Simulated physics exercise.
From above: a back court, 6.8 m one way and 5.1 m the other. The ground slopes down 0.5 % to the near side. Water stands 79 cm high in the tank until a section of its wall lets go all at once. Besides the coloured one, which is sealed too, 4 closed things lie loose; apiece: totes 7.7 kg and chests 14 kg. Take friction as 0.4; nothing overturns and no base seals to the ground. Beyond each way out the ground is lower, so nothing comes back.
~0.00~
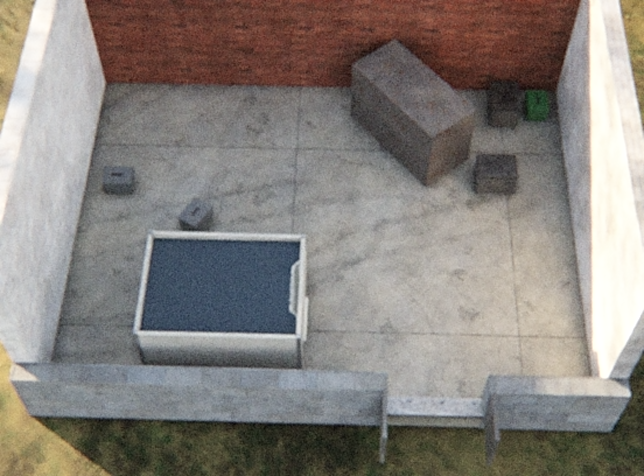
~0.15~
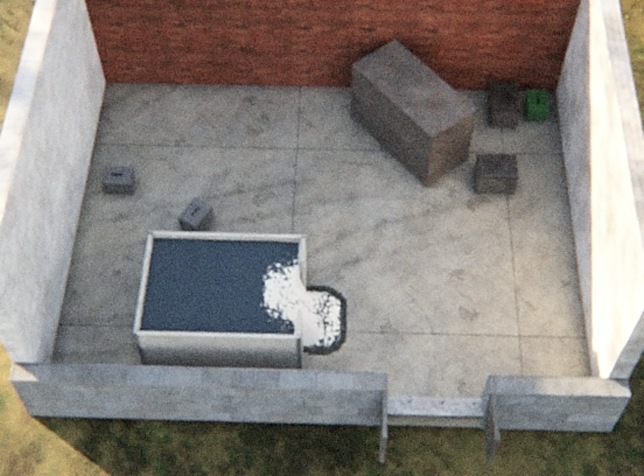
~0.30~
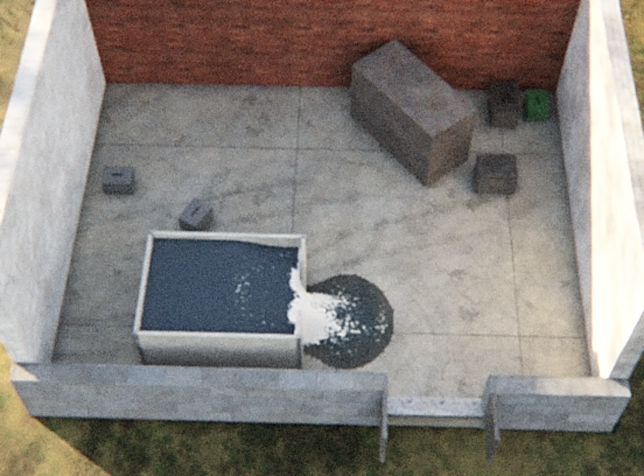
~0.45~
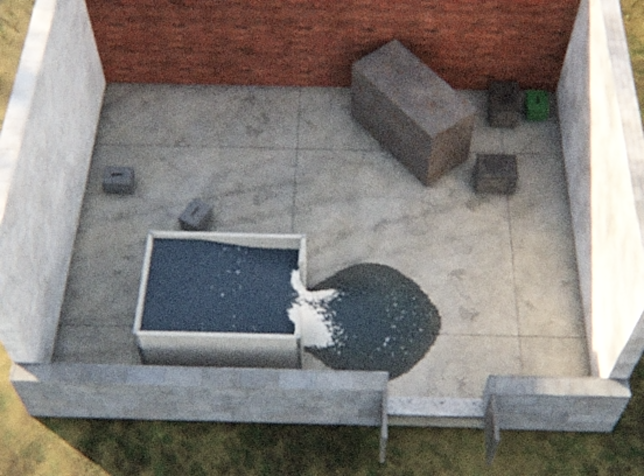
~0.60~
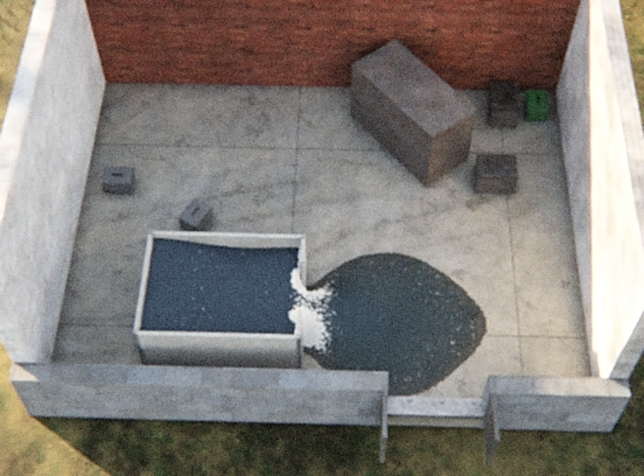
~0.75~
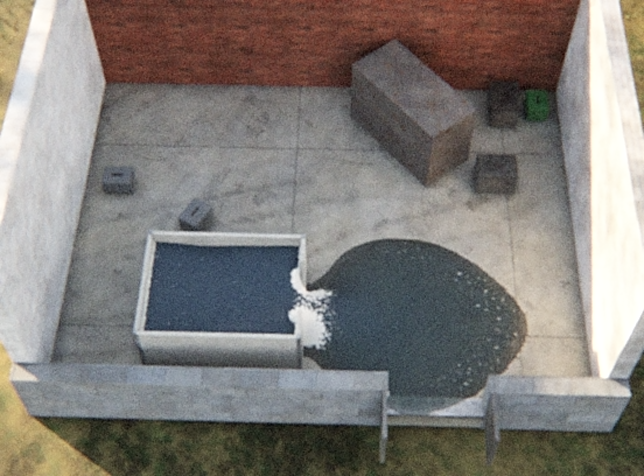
A large grey-brown block stands at an angle near the red brick back wall of a pale-walled concrete court, seen from above by a still camera. A tank of dark blue water sits at left front, with two small grey boxes behind it and two dark boxes and a green one at right. White, foaming water bursts through the tank's right side and spreads rightward in a widening dark pool, while the boxes stay still.
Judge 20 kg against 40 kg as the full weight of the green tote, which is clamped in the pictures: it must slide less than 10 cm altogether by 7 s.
For it, only the higher weight holds it.
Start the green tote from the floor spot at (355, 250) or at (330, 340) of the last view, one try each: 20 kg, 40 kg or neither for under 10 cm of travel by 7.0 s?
In turn: The smaller is enough; neither holds.
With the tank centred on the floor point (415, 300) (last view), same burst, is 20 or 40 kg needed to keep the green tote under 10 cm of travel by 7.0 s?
In that case only the larger load is enough.
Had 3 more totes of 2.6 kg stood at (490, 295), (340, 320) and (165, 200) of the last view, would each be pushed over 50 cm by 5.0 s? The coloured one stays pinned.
In turn: Over, over, short of it.
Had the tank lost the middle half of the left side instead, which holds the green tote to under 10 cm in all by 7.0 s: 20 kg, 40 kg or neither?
In that case the smaller load will do.
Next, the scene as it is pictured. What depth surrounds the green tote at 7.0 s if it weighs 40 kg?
Roughly 17 cm.
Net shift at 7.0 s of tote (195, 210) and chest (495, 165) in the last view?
In turn: 0 cm, 140 cm.
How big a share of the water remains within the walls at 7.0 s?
Some 86 per cent remains.
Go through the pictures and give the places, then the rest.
The first picture shows the green tote at (538, 100), on the bottom; water covers 2.7 m2; 0 of 5 have shifted.
The second picture shows the green tote at (538, 100) rests on the ground; 3.2 m2 under water; 0 of 5 have shifted.
The third picture shows the green tote at (538, 100), on the bottom; water covers 3.9 m2; 0 of 5 have shifted.
The fourth picture shows the green tote at (538, 100), on the bottom; 4.9 m2 under water; 0 of 5 have shifted.
The fifth picture shows the green tote at (538, 100), on the bottom; 6.3 m2 under water; 0 of 5 have shifted.
The sixth picture shows the green tote at (538, 100), on the bottom; water covers 8.0 m2; 0 of 5 have shifted.
After 1.4 s the green tote would be 0 cm from its start with 20 kg and 0 cm from its start with 40 kg; 0 cm of water round it then.
After 3.1 s the green tote would be 8 cm from its start with 20 kg and 0 cm from its start with 40 kg; 10 cm of water round it then.
After 4.9 s the green tote would be 62 cm from its start with 20 kg and 0 cm from its start with 40 kg; 14 cm of water round it then.
After 7.0 s the green tote would be 45 cm from its start with 20 kg and 0 cm from its start with 40 kg; 17 cm of water round it then.
